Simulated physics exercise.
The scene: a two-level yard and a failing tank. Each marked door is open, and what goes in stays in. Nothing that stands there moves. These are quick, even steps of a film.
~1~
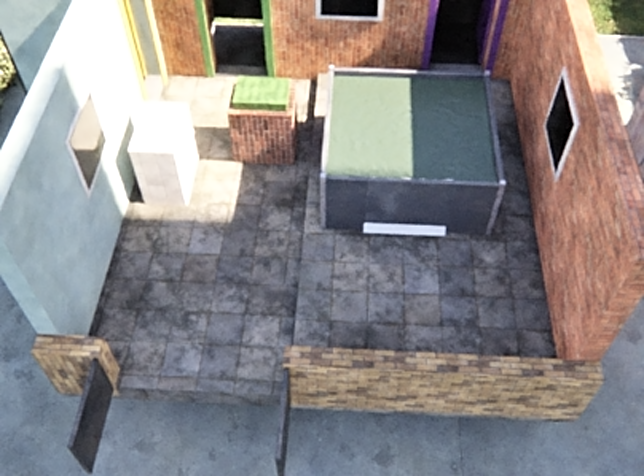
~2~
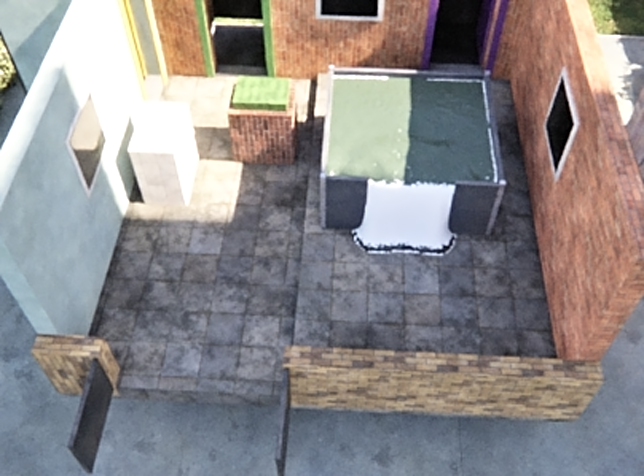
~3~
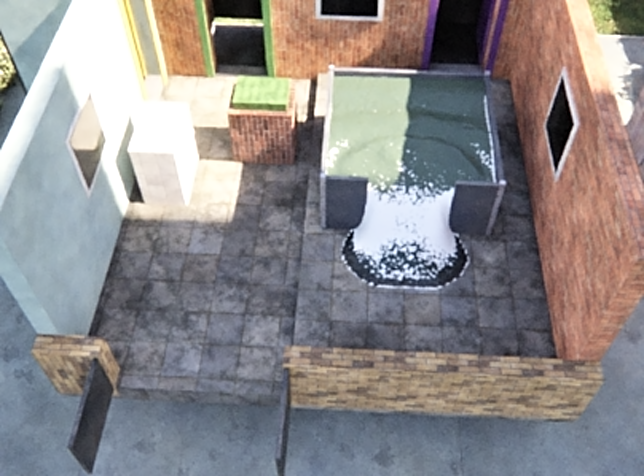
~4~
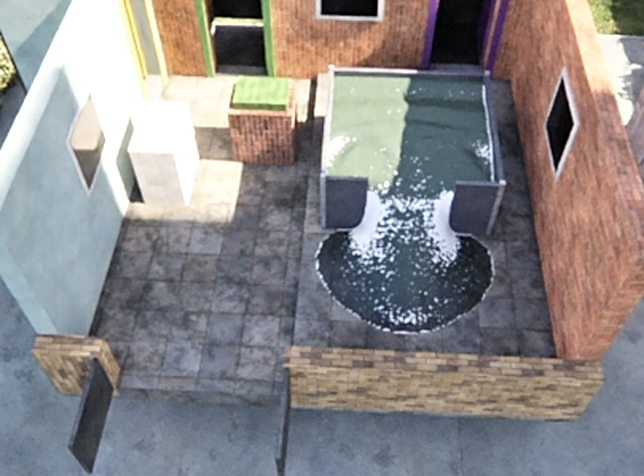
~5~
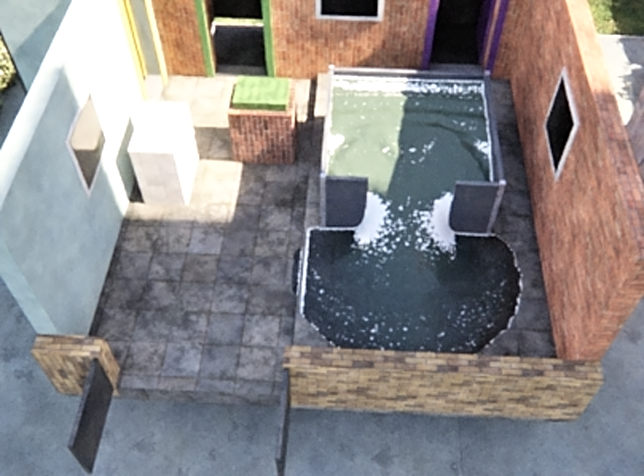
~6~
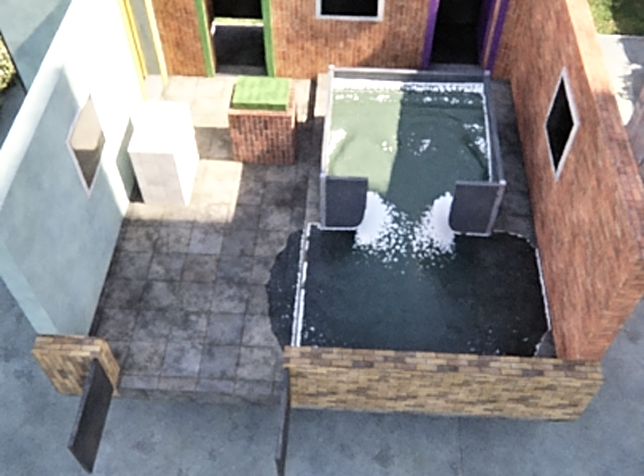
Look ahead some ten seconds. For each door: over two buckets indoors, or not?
The yellow door admits no more than that; the purple door lets in a lot; the green door lets in a lot.
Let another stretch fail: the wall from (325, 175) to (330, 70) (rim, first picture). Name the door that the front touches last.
It is the purple door.
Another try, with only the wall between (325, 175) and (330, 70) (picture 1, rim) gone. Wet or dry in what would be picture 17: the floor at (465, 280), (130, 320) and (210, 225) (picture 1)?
In turn: No water, under water, flooded.
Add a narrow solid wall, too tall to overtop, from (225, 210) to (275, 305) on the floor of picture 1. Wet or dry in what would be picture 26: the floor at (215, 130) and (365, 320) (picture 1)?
In turn: Dry, flooded.
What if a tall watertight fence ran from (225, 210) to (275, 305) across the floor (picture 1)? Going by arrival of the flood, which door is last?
That is the green-painted one.
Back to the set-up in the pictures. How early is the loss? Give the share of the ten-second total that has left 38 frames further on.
I make it 60 per cent.
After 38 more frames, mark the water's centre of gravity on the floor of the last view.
Near (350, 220).
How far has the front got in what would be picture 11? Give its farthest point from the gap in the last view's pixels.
Around (170, 370).
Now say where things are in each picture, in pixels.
The first picture shows the water tank at (410, 126) is whole and still.
In the second picture, water pours out at (408, 211) and has run to (361, 239).
In the third picture, the front is at (379, 281), out from the gap at (407, 213).
In the fourth picture, water pours out at (407, 214) and has run to (394, 327).
In the fifth picture, water pours out at (407, 214) and has run to a hidden place.
In the sixth picture, the front is at a hidden place, out from the gap at (407, 214).
A moment on, water covers 30 % of the floor; the yellow door not reached, the purple door not reached, the green door not reached.
Next, water covers 40 % of the floor; the yellow door not reached, the purple door not reached, the green door not reached.
Then, water covers 60 % of the floor; the yellow door not reached, the purple door under two buckets in, the green door not reached.
Later, water covers 95 % of the floor; the yellow door wet at the sill, nothing in, the purple door far over two buckets in, the green door under two buckets in.
In the end, water covers 95 % of the floor; the yellow door wet at the sill, nothing in, the purple door far over two buckets in, the green door over two buckets in.
